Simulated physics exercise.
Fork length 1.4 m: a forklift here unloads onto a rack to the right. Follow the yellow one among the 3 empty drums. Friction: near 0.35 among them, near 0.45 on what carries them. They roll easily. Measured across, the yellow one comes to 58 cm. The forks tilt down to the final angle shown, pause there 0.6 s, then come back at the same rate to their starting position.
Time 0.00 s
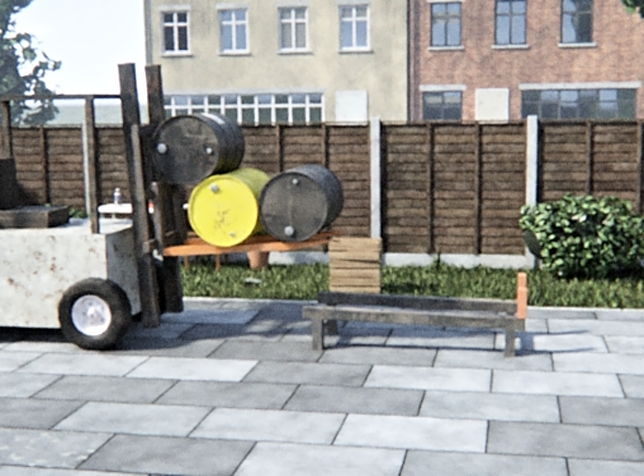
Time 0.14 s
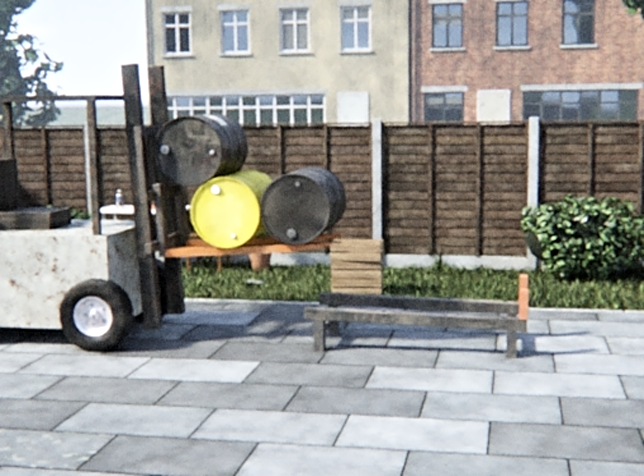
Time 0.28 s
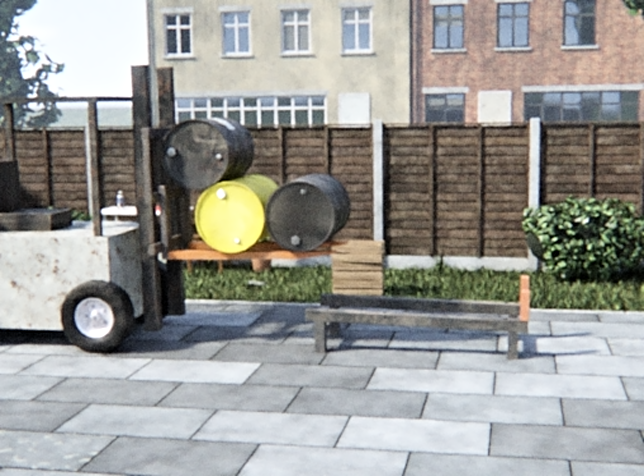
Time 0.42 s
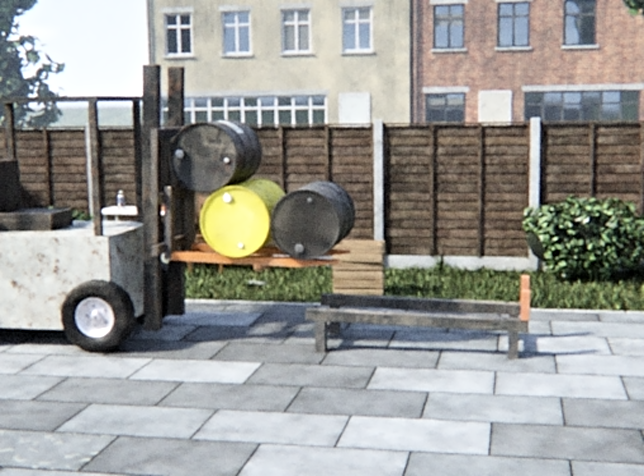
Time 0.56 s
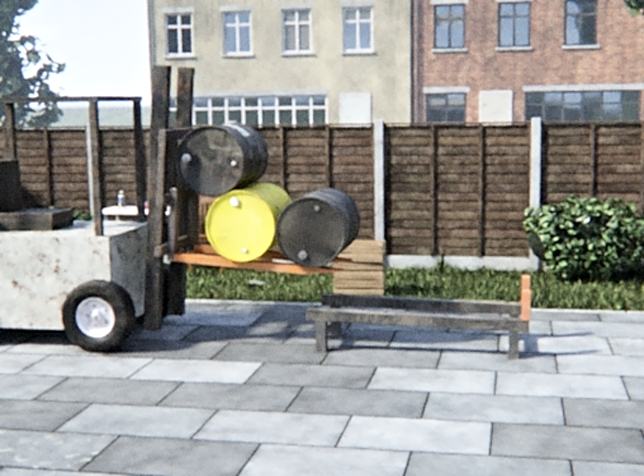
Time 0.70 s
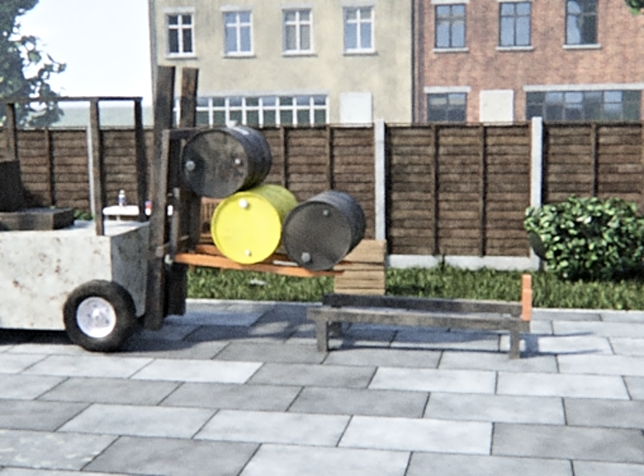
Three drums, a yellow one and two black ones, shifted slightly to the right as the forklift's forks tilted from tips slightly up to tips slightly down, above a low rack on the paving.
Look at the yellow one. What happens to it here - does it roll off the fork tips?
Shed.
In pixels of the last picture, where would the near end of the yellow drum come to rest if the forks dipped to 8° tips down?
(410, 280), roughly.
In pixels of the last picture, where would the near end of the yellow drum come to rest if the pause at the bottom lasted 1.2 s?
Around pixel (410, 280).
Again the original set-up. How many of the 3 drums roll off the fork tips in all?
Altogether that makes 2.
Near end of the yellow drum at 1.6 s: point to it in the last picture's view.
That would be about (301, 222) in pixels.
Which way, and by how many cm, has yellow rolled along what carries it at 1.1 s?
Yellow has moved 20 to the right.
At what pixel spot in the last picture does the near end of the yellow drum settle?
Around (412, 278).
After 1.1 s, yellow is on the forks, 65 cm from the tips, rolling right; 0 of 3 have left the forks.
After 1.6 s, yellow is on the forks, 30 cm from the tips, rolling right; 1 of 3 has left the forks.
After 2.2 s, yellow is on the rack, 145 cm from the rack's far end, rolling right; 2 of 3 have left the forks.
At rest (4.8 s), yellow is on the rack, 95 cm from the rack's far end; 2 of 3 have left the forks.
